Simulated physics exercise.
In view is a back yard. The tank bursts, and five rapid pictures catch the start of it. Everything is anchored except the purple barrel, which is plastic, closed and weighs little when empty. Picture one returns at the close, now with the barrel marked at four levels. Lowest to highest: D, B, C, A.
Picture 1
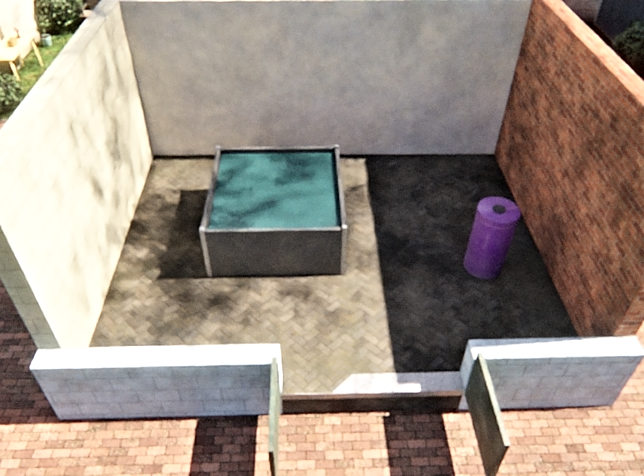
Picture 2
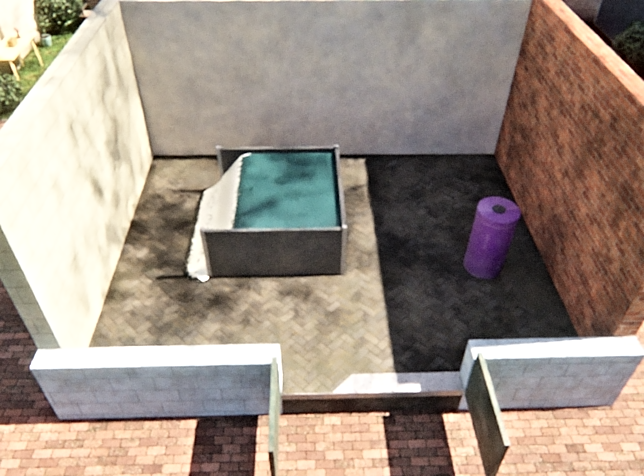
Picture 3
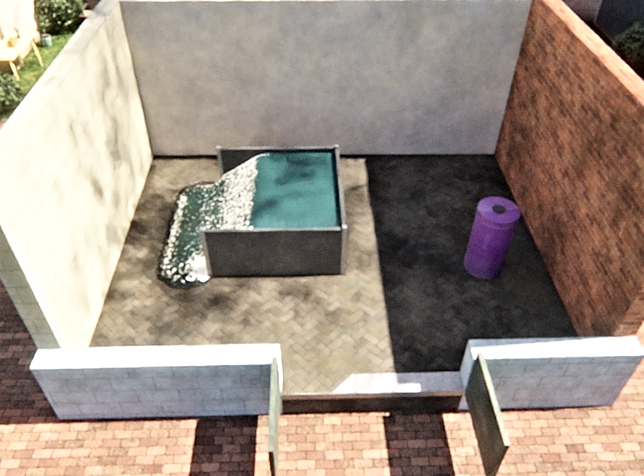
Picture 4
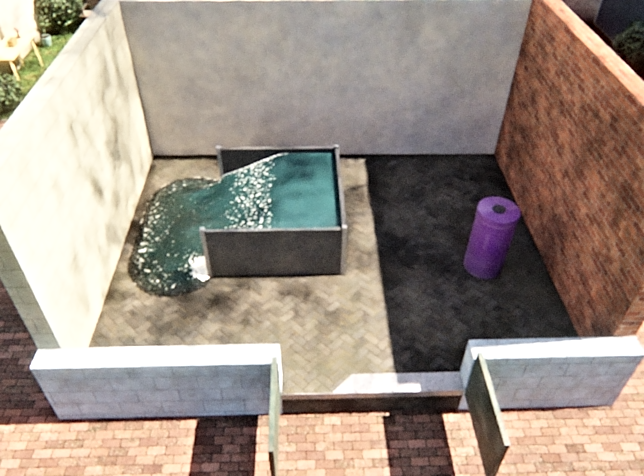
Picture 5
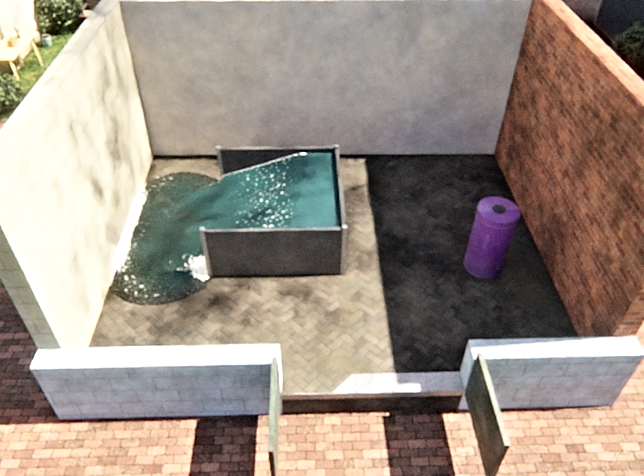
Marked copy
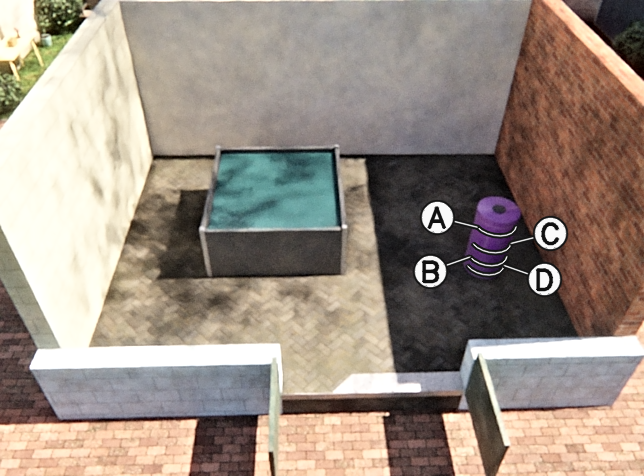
In the video, a square tank of blue-green water stands in a walled yard with a purple barrel and an open gate; its left side opens and water pours out, foaming and spreading across the paving toward the left wall.
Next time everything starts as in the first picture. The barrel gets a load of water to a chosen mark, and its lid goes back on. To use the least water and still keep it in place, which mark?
B.
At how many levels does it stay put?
Three of them.
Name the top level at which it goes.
Level D.
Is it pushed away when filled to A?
No.
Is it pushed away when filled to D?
Yes.
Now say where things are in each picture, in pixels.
Lid of the purple barrel at (498, 209); tank full, its middle at (276, 190); open gate at (374, 345).
Water covers 3 % of the ground, mostly out of sight from here.
Water covers 6 % of the ground and is seen nearest the barrel at (190, 278).
Water covers 11 % of the ground and is seen nearest the barrel at (200, 279).
Lid of the purple barrel at (498, 209); water covers 14 % of the ground and is seen nearest the barrel at (200, 279).
On the marked copy, A at (500, 235); B at (491, 265); C at (495, 252); D at (489, 274); from the bottom up D, B, C, A.
For level A, it does not move.
For level B, it does not move.
For level C, it does not move.
For level D, it is pushed about twice its own width away.
